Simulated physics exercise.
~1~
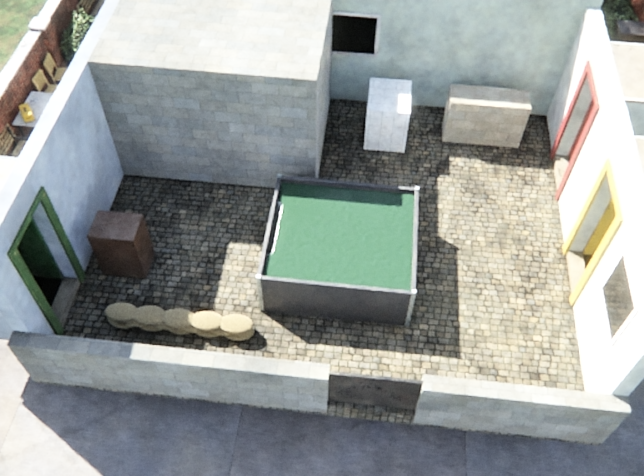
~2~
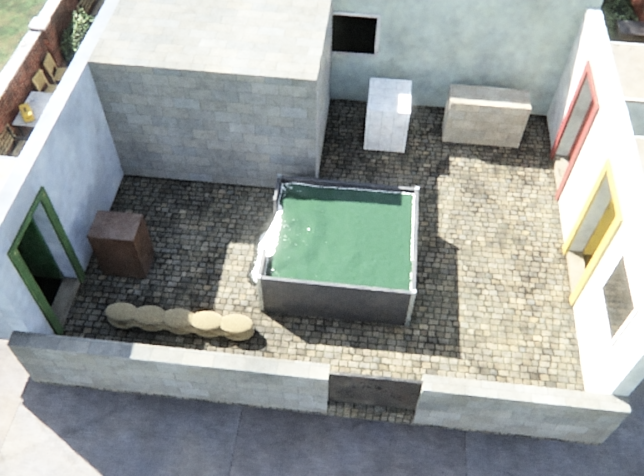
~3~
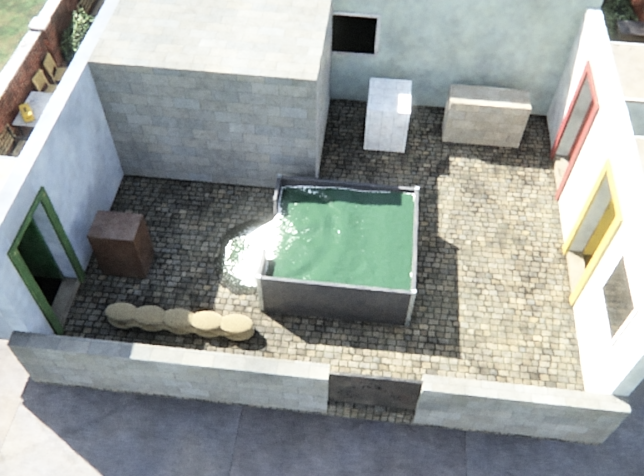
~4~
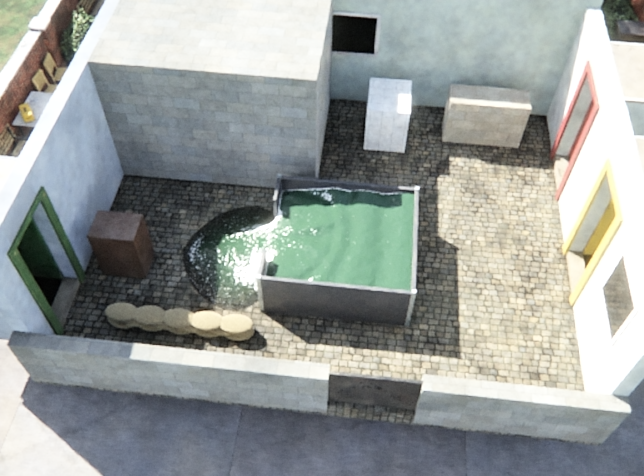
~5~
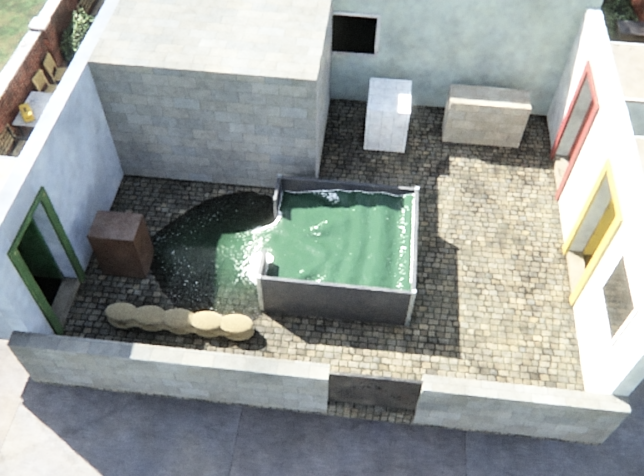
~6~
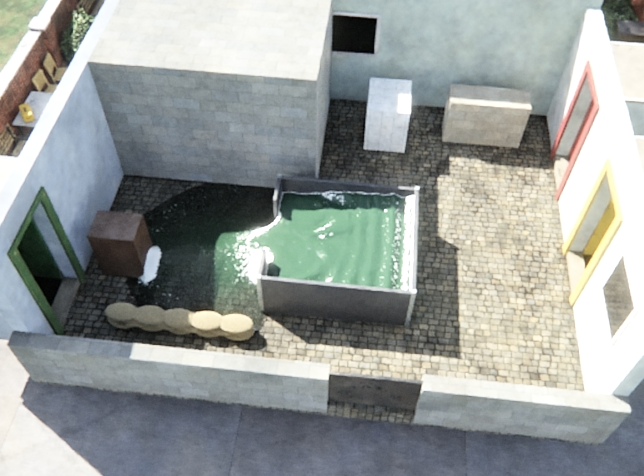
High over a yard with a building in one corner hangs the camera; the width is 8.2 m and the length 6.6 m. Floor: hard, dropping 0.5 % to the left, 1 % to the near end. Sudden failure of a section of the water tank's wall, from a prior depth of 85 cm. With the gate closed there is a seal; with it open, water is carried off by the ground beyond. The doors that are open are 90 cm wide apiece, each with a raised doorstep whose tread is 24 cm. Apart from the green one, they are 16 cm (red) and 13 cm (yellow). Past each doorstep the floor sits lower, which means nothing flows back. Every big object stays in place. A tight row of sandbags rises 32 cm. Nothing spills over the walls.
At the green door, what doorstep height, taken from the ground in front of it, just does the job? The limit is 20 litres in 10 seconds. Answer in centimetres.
36 cm.
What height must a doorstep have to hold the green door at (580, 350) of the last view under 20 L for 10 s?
Something near 11.5 cm.
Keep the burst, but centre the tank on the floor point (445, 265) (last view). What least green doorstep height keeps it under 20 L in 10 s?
That setup calls for roughly 33 cm.
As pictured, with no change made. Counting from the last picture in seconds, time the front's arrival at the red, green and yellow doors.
Red 6.0 s; green 0.3 s; yellow 6.5 s.
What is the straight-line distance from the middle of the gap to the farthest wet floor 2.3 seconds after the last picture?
4.0 m.
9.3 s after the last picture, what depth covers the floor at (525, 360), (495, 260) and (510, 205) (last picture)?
Ordered as asked: 12, 6, 8 cm.
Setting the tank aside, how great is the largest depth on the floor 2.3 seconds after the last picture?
Close to 40 centimetres.
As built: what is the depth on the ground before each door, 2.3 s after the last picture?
Door by door in cm - red 0, green 31, yellow 0.
Then, 0.7 s after the last picture water covers 25 % of the floor, deepest (55 cm) near (122, 181); 22 cm at the green door, 5 litres in over its 16 cm doorstep.
Then, 2.3 s after the last picture water covers 30 % of the floor, deepest (40 cm) near (98, 241); 31 cm at the green door, 184 litres in over its 16 cm doorstep.
Then, 9.3 s after the last picture water covers 85 % of the floor, deepest (20 cm) near (50, 361); 17 cm at the green door, 295 litres in over its 16 cm doorstep.
At the green door as built, the water peaked near 34 cm, 1.9 s after the last picture.
Run again over the same 10 s with other heights there, 55 litres in over 29.5 cm, 6 litres over 40.5 cm. The limit of 20 litres is kept from about 36 cm up.
